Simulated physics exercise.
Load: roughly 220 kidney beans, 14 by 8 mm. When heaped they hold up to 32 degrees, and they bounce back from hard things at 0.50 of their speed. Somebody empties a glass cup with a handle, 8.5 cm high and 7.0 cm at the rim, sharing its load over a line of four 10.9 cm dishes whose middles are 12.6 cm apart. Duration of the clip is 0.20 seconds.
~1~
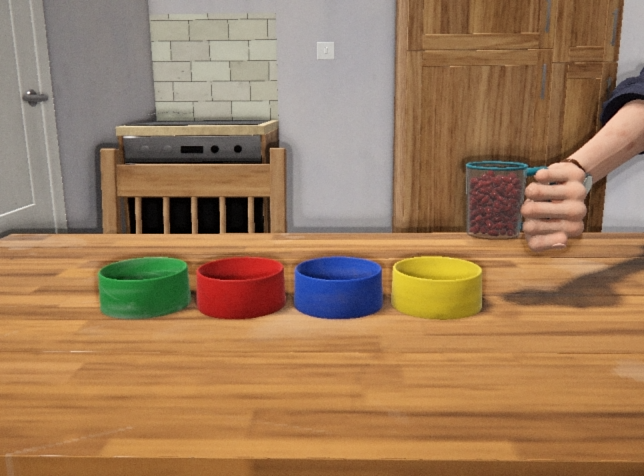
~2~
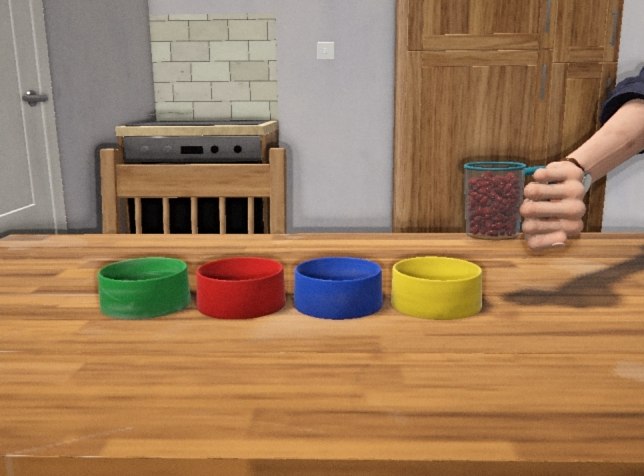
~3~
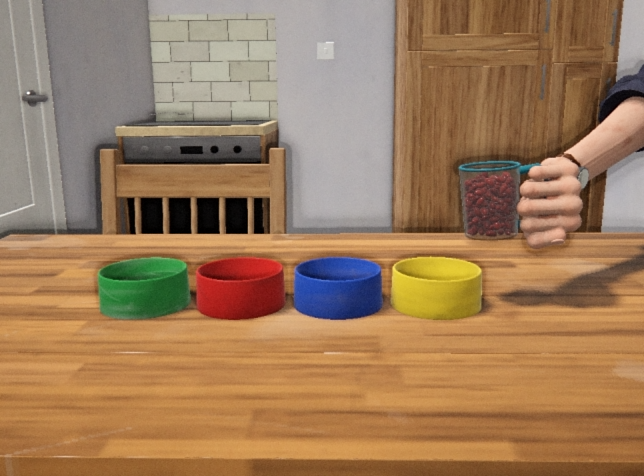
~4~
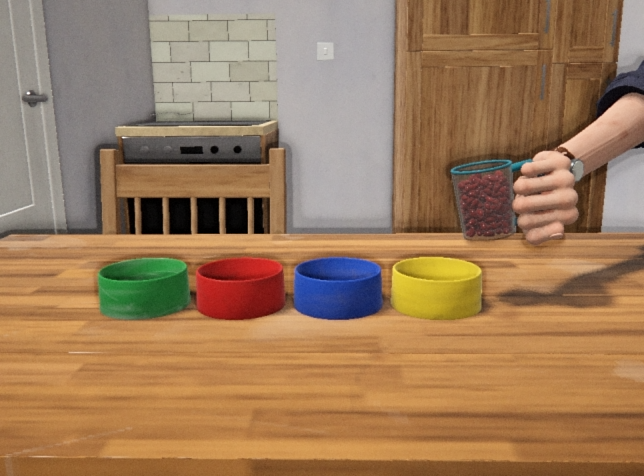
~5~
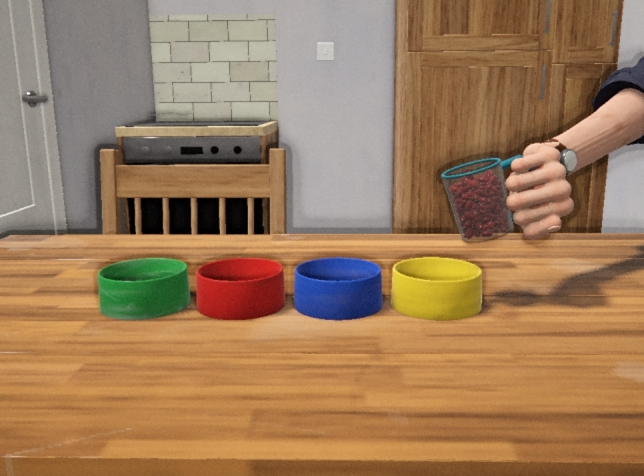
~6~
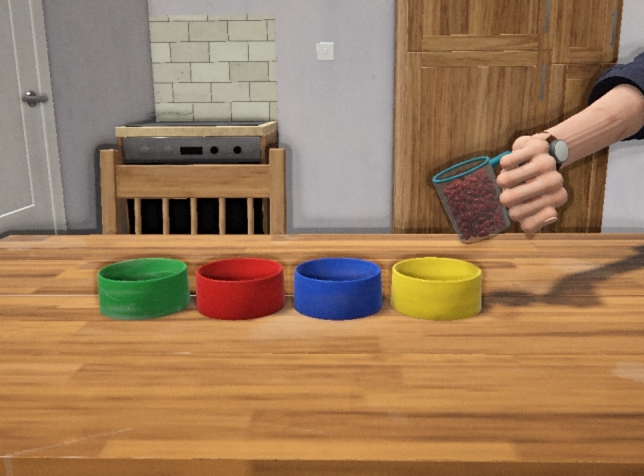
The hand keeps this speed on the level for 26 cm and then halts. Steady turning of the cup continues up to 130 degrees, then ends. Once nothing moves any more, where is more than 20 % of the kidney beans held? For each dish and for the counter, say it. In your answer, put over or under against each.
Red - under; blue - over; green - under; yellow - under; counter - under.
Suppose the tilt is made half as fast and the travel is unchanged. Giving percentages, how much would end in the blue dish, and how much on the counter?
Shares: Blue 0, counter 0.
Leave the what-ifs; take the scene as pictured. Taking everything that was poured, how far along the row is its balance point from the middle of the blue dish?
Mean position: Around 1 cm toward smaller x from the centre.
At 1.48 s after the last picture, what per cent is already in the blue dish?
Close to 95 percent of the load.
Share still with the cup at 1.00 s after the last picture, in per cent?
Some 0 per cent of the load.
Then, 0.60 s after the last picture, tilt 123 degrees; cup holds 65 %, blue 35 %.
Then, 1.00 s after the last picture, tilt 130 degrees; cup holds 0 %, blue 95 %.
Then, 1.48 s after the last picture, tilt 130 degrees; cup holds 0 %, blue 95 %.
In the end, red 0 %, blue 95 %, green 0 %, yellow 0 %, counter 5 %.
